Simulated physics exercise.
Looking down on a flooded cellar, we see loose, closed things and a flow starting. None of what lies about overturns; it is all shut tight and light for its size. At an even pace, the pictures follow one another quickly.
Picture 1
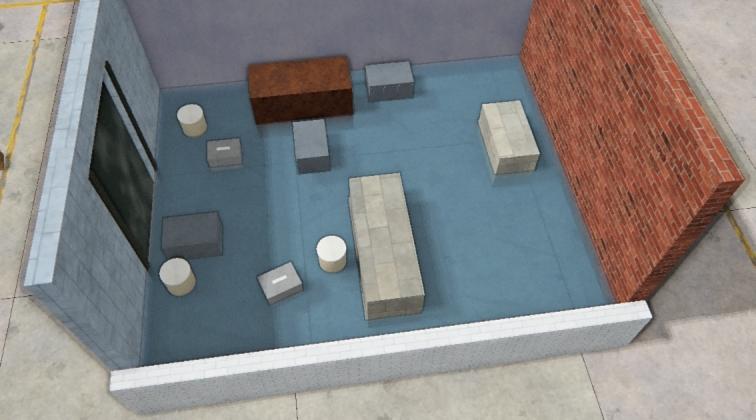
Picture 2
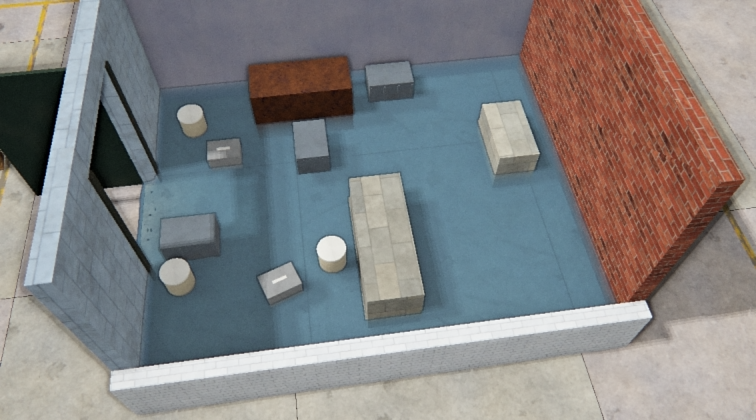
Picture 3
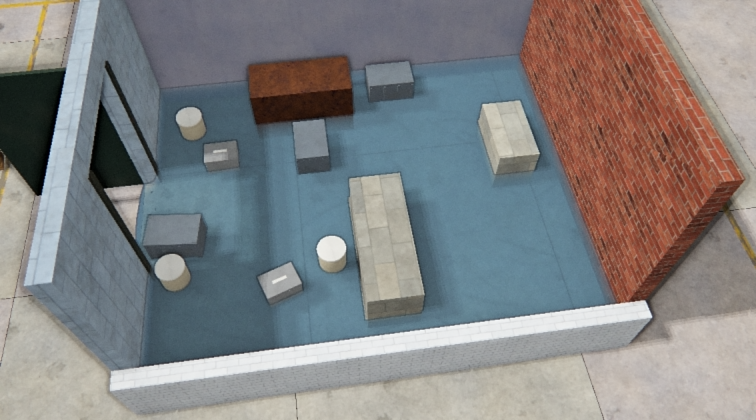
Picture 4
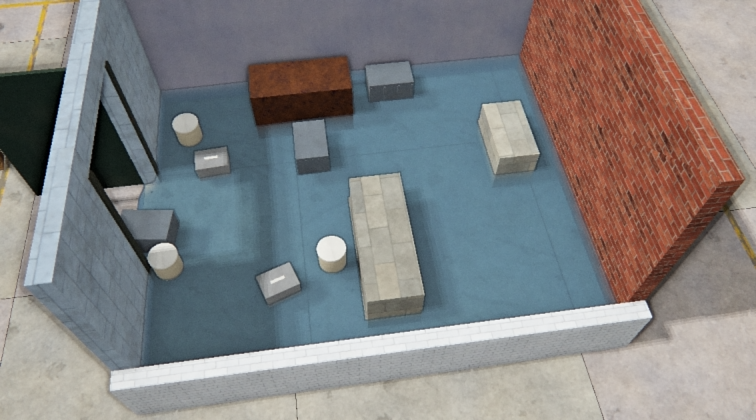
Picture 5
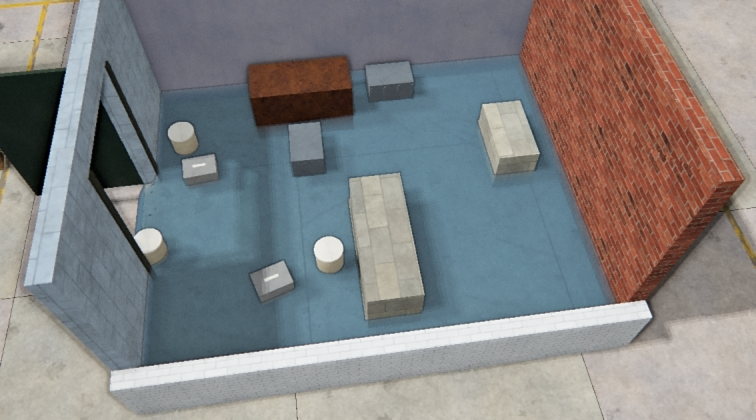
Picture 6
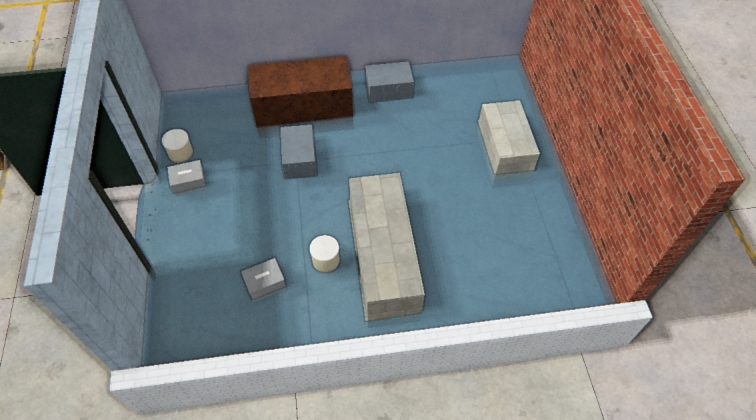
A dark gray block beside the left wall slides left through the newly open doorway and out of sight, followed by a white cylinder, while other small boxes and cylinders drift a little across the blue floor toward the opening.
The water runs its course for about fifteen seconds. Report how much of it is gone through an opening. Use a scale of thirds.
On that scale, two thirds or above.
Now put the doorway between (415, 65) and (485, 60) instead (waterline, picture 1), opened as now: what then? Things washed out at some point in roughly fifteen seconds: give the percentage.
20 per cent.
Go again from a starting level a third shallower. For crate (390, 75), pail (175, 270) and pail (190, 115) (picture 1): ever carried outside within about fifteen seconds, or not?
Outcomes, first to last: Kept back, departed, departed.
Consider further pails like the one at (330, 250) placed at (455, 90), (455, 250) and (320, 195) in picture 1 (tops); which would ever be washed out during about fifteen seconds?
The first does not leave, the second does not leave, and the third leaves.
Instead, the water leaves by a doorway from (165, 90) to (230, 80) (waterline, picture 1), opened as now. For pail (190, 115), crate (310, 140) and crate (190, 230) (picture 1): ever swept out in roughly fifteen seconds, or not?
Going through them in turn: Escaped; escaped; escaped.
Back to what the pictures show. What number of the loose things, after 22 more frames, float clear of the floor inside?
That makes 2.
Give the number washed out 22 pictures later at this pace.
6.
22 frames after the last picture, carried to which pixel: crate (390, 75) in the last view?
Somewhere about pixel (355, 142).
A moment on, 3 of 8 are out; 5 afloat.
Next, 5 of 8 are out; 3 afloat.
Later, 6 of 8 are out; 2 afloat.
In the end, 6 of 8 are out; 2 afloat.
